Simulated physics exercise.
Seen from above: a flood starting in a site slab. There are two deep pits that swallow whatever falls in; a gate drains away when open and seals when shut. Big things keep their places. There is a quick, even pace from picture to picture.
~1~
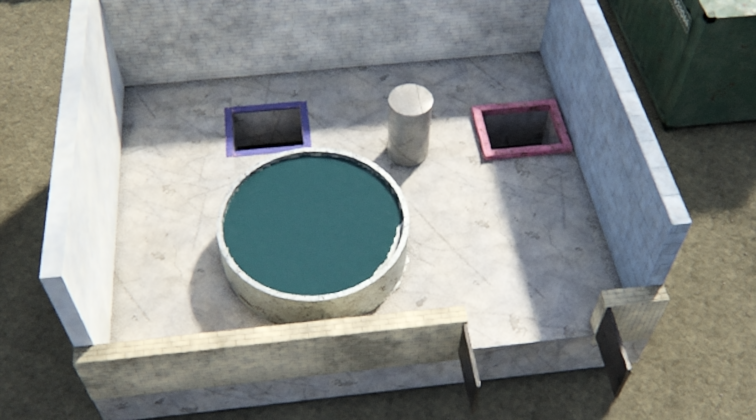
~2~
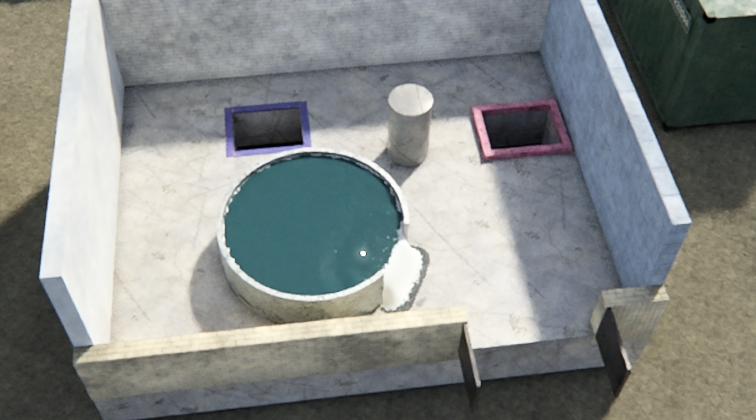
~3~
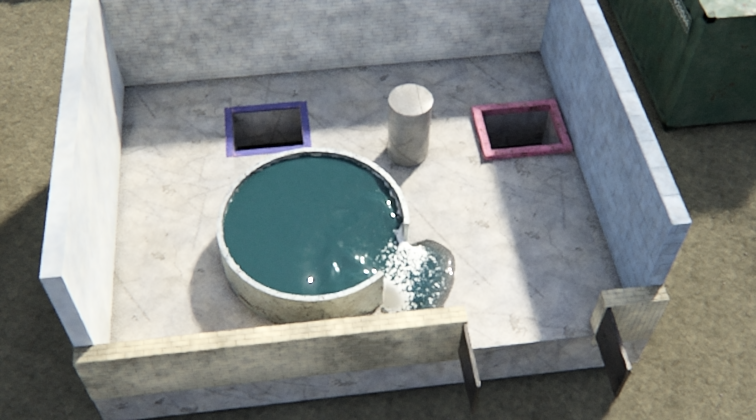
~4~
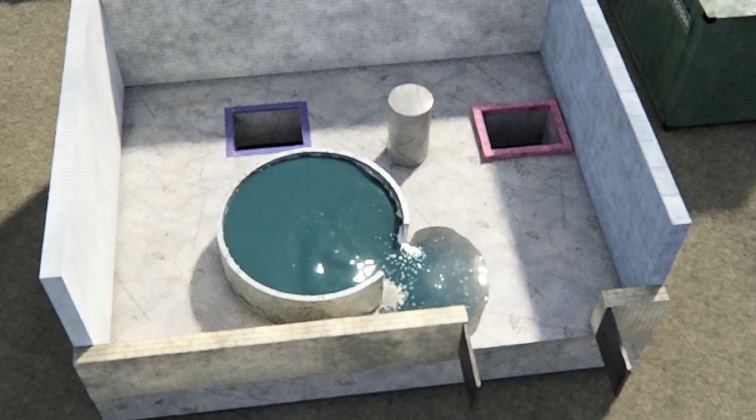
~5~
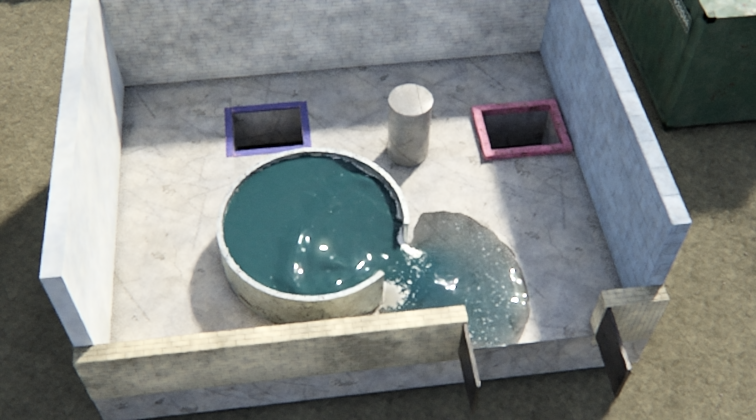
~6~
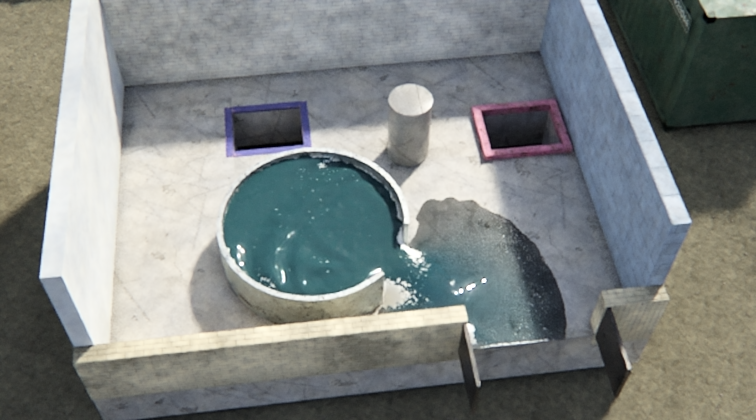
In a pale walled enclosure seen from above, water fills a round tank beside a short cylinder and two framed openings, then pours through the tank's lower right side and spreads across the floor toward the front gap.
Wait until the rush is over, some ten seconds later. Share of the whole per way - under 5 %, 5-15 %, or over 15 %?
The gate clears fifteen per cent, the pink pit holds five to fifteen per cent, the blue pit never reaches five per cent.
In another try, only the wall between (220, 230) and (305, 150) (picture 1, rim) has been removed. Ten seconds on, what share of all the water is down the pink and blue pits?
Pink 2 %, blue 40 %.
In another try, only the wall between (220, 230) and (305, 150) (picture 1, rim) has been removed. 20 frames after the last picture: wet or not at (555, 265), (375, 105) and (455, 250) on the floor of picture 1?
Taking them in order, I'd say not reached, swamped and not reached.
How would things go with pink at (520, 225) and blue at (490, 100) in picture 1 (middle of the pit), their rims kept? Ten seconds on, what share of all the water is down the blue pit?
Blue: 8 %.
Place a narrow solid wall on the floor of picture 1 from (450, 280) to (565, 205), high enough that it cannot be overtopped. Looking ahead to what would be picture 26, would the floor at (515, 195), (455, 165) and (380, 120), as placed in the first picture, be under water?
In the order given, the spots are swamped, swamped and spared.
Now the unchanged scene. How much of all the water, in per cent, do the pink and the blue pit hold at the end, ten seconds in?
6 and 2 per cent respectively.
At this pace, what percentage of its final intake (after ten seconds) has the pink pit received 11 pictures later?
My estimate: Close to 0 per cent.
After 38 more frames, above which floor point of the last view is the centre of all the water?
(395, 242).
A moment on, water covers 25 % of the floor; the gate 3 %, the pink pit 0 %, the blue pit 0 %.
Next, water covers 25 % of the floor; the gate 8 %, the pink pit 0 %, the blue pit 0 %.
Then, water covers 35 % of the floor; the gate 15 %, the pink pit 1 %, the blue pit 0 %.
Later, water covers 55 % of the floor; the gate 24 %, the pink pit 5 %, the blue pit 0 %.
In the end, water covers 80 % of the floor; the gate 34 %, the pink pit 7 %, the blue pit 2 %.
